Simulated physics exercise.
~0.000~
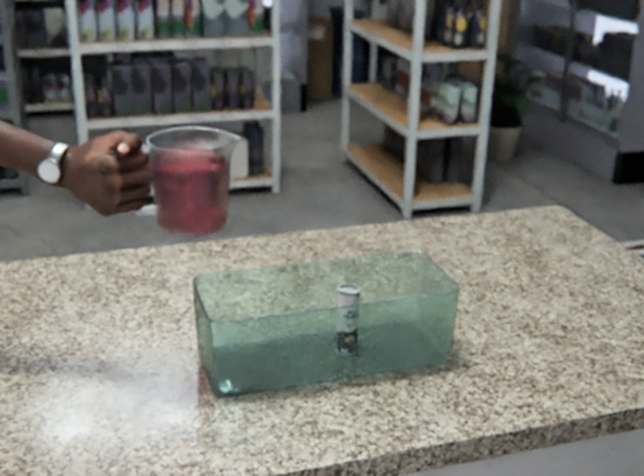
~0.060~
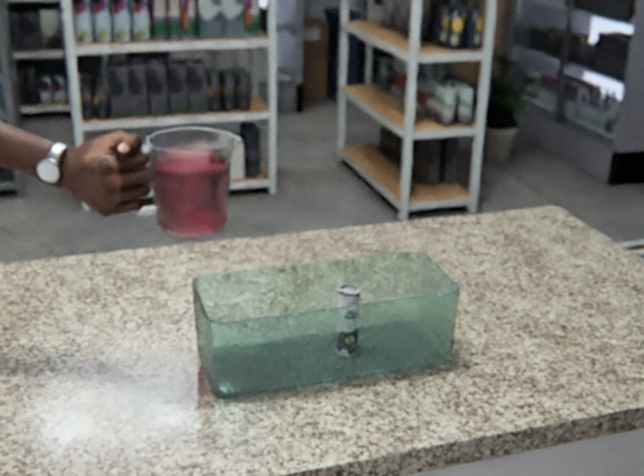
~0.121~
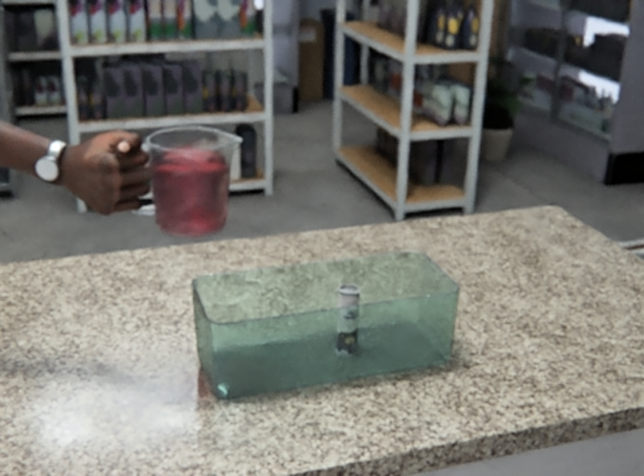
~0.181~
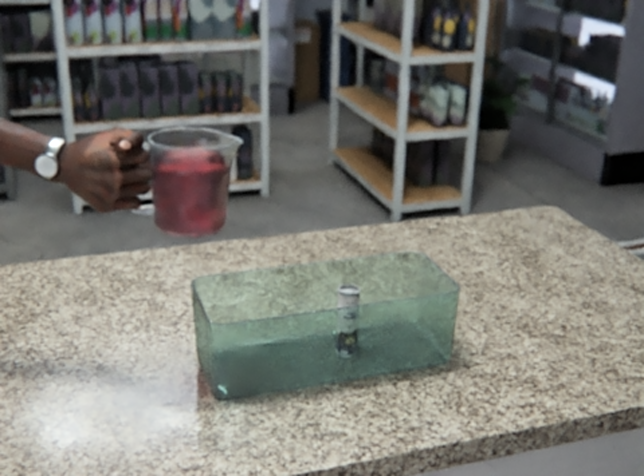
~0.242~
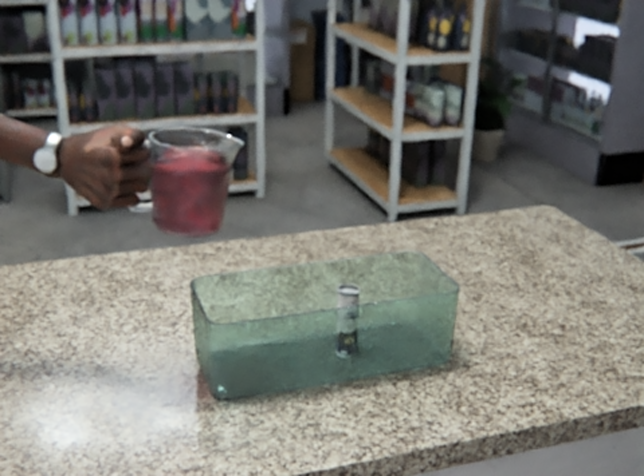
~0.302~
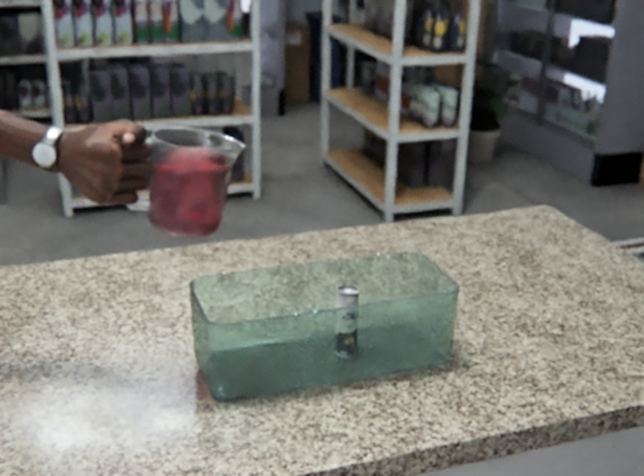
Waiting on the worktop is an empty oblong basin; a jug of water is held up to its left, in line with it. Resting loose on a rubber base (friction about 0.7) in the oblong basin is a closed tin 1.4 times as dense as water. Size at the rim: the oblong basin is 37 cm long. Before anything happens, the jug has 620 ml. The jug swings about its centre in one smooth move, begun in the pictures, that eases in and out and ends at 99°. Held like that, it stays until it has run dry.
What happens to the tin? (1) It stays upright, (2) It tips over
1.
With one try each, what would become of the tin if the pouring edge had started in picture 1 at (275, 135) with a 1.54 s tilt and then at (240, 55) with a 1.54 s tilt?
Trial 1 - tin tips; trial 2 - tin stays standing.
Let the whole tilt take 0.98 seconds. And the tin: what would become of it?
The tin stays on its base.
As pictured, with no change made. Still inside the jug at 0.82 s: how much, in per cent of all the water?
88 %.
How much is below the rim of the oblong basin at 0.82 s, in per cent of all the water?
About 1%.
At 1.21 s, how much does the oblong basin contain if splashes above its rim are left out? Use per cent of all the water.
40 per cent or thereabouts.
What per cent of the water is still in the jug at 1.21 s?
Roughly 38 per cent.
Then, 0.82 s in, the tilt is 55° and 89 per cent is still to pour; the tin stands where it began.
Then, 1.21 s in, the tilt is 88° and 37 per cent is still to pour; the tin stands where it began.
Then, 1.61 s in, the tilt is 99° and 4 per cent is still to pour; the tin stands where it began.
Then, 2.04 s in, the tilt is 99° and 0 per cent is still to pour; the tin stands where it began.
Finally, the tin stands where it began.
